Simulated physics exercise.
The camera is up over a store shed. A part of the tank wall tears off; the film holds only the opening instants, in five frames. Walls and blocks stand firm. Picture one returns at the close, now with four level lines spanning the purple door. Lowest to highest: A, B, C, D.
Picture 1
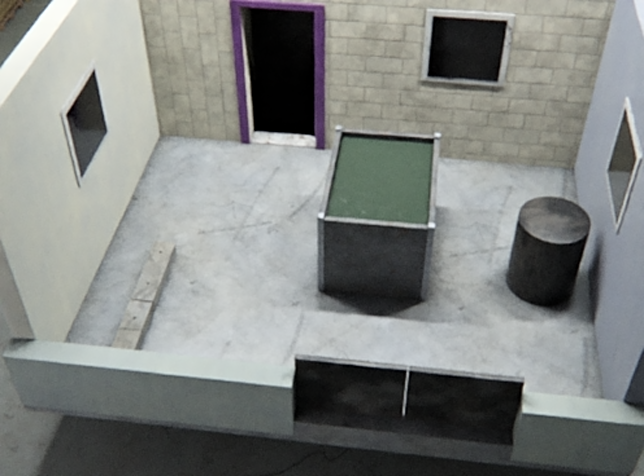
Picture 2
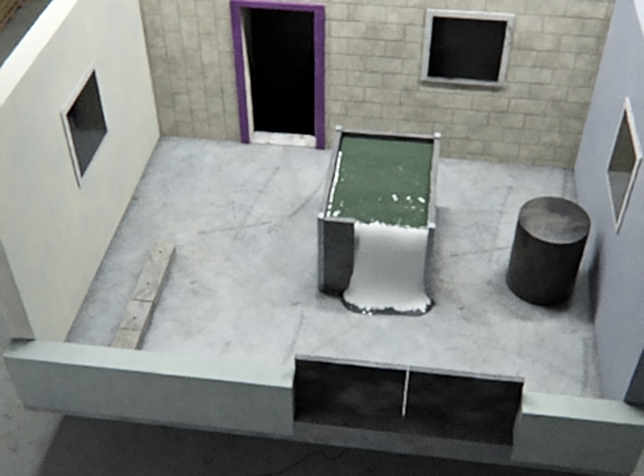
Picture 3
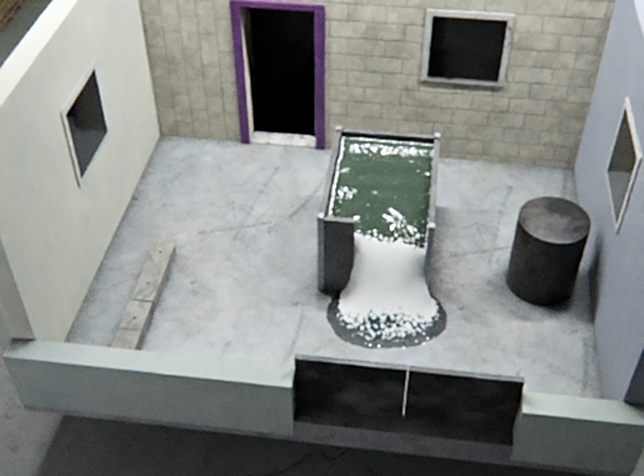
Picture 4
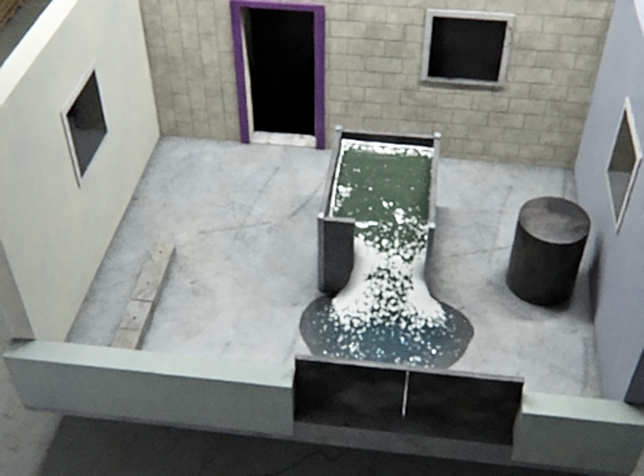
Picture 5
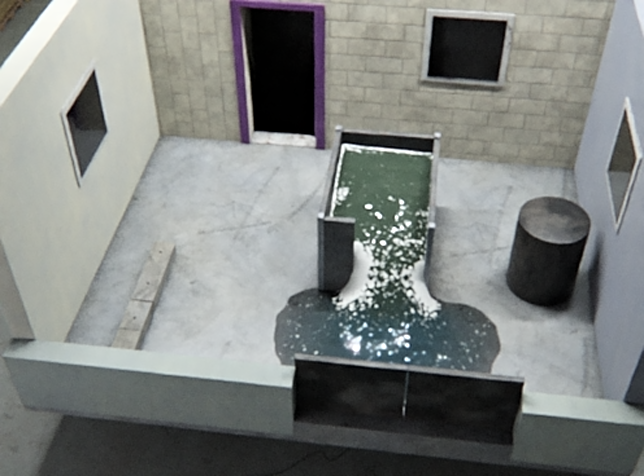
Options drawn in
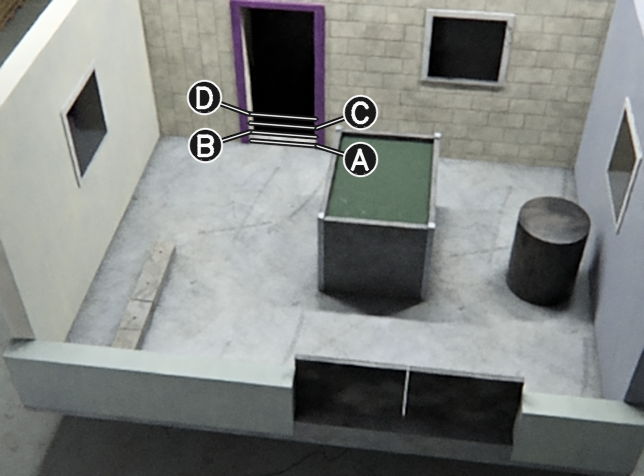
Green water pouring from the front of a raised tank, foaming onto the grey floor and spreading sideways near a shut gate.
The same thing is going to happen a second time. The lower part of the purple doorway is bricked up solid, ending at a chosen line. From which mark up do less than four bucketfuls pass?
The limit is B.
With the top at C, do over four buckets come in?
No.
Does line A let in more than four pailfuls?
Yes, that goes wrong.
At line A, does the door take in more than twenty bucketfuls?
No, it does not.
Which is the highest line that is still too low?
The answer is A.
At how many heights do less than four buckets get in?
Three.
On the marked copy, A at (283, 143); B at (283, 134); C at (282, 125); D at (282, 116); from the bottom up A, B, C, D.
Choosing A, about 12 bucketfuls get in.
Choosing B, nothing gets over.
Choosing C, nothing gets over.
Choosing D, nothing gets over.
